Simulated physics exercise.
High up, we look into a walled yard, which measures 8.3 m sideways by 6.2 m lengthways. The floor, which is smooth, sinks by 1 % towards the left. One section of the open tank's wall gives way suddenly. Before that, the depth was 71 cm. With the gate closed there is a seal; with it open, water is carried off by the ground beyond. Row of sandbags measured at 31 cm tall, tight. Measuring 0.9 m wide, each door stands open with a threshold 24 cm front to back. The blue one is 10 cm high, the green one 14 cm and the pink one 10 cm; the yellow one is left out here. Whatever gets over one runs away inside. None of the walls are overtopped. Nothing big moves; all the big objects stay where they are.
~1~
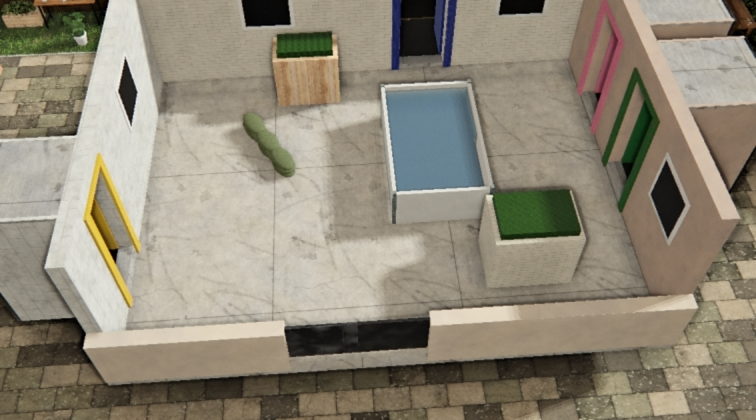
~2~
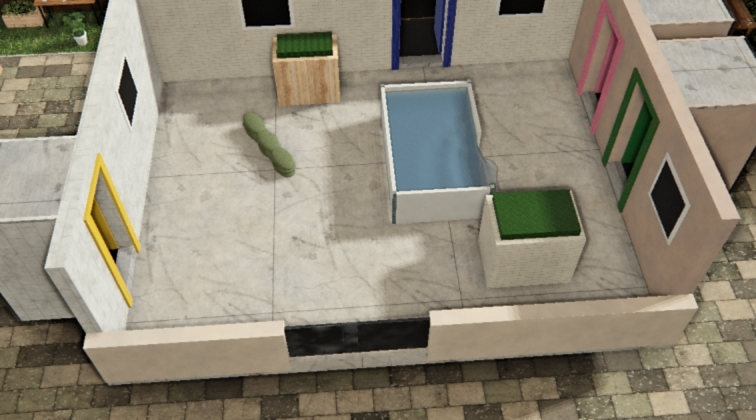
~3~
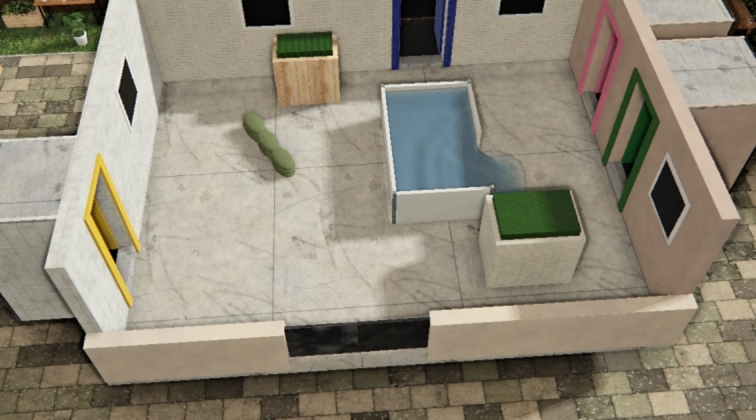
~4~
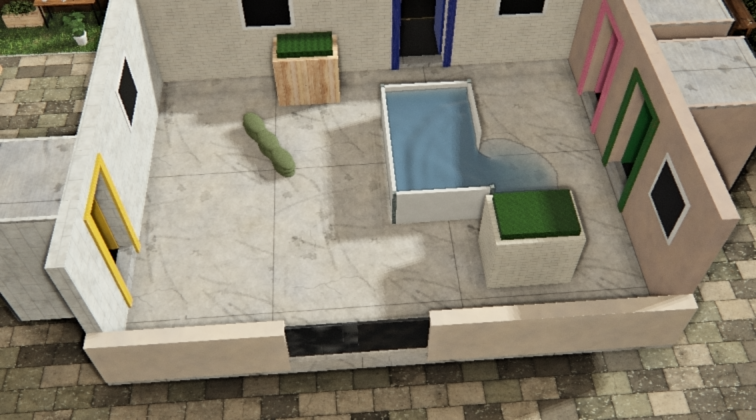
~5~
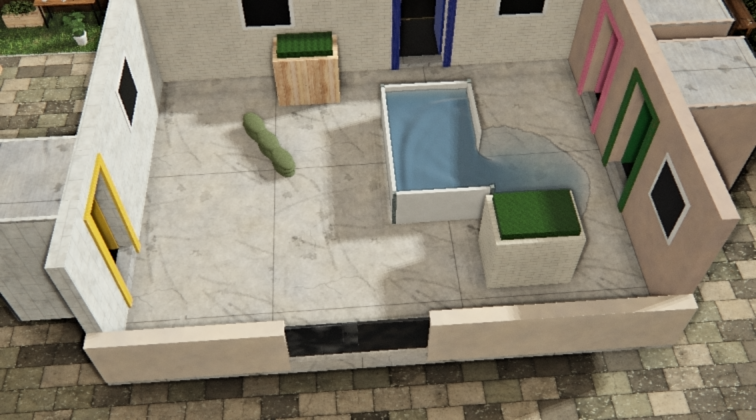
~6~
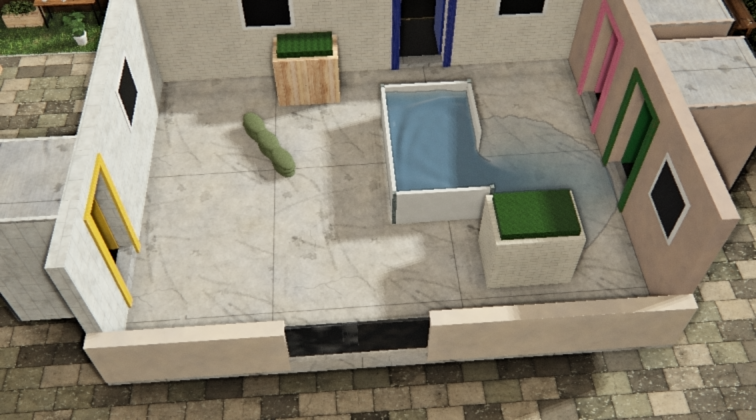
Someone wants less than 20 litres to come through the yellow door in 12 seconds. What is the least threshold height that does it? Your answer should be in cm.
It needs to be around 6.5 cm high.
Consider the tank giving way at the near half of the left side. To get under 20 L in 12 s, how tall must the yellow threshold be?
At least roughly 21 centimetres tall.
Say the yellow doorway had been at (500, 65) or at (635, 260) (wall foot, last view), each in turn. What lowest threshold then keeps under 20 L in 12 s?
About 9.0 cm for the first and 17 cm for the second.
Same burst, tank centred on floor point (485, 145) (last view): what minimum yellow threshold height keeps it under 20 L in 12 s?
About 7.0 centimetres.
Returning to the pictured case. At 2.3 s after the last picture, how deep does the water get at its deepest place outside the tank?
Around 30 centimetres.
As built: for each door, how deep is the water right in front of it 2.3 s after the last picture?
At the yellow door the depth is 0 cm, at blue 0 cm, at green 25 cm and at pink 12 cm.
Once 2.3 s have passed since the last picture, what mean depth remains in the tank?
About 28 cm.
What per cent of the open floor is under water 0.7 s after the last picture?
Near 15 per cent of the open floor.
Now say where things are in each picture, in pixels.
The open tank at (434, 137) is whole and still, 71 cm deep; the yellow door at (117, 240) is dry, in the first picture.
The front is at (494, 170), 0.3 m from the gap at (481, 178); 0.3 m2 of floor is wet, 71 cm left at the back, in the second picture.
Water pours out at (480, 179) and has run 0.8 m, to (521, 173); about 12 cm deep outside, 71 cm at the back, in the third picture.
Water pours out at (480, 181) and has run 1.4 m, to (554, 181); about 9 cm deep outside, 69 cm at the back, in the fourth picture.
The gap is at (480, 181), the front 1.9 m out at (586, 187); the back of the open tank holds 61 cm, in the fifth picture.
The front is at (617, 199), 2.4 m from the gap at (480, 180); 5.3 m2 of floor is wet, 60 cm left at the back; 6.0 m in a straight line remain to the yellow door at (117, 240), in the sixth picture.
Then, 0.7 s after the last picture water covers 15 % of the floor, deepest (38 cm) near (624, 220); it has not reached the yellow door.
Then, 2.3 s after the last picture water covers 30 % of the floor, deepest (30 cm) near (660, 322); it has not reached the yellow door.
Then, 11.3 s after the last picture water covers 95 % of the floor, deepest (12 cm) near (164, 84); 9 cm at the yellow door, 0 litres in over its 23 cm threshold.
At the yellow door as built, the water peaked near 11 cm, 6.1 s after the last picture.
With a threshold of 6 cm, 30 litres would have come in within the 12 s; with 8.5 cm, 5 litres. So under 20 litres takes about 6.5 cm.
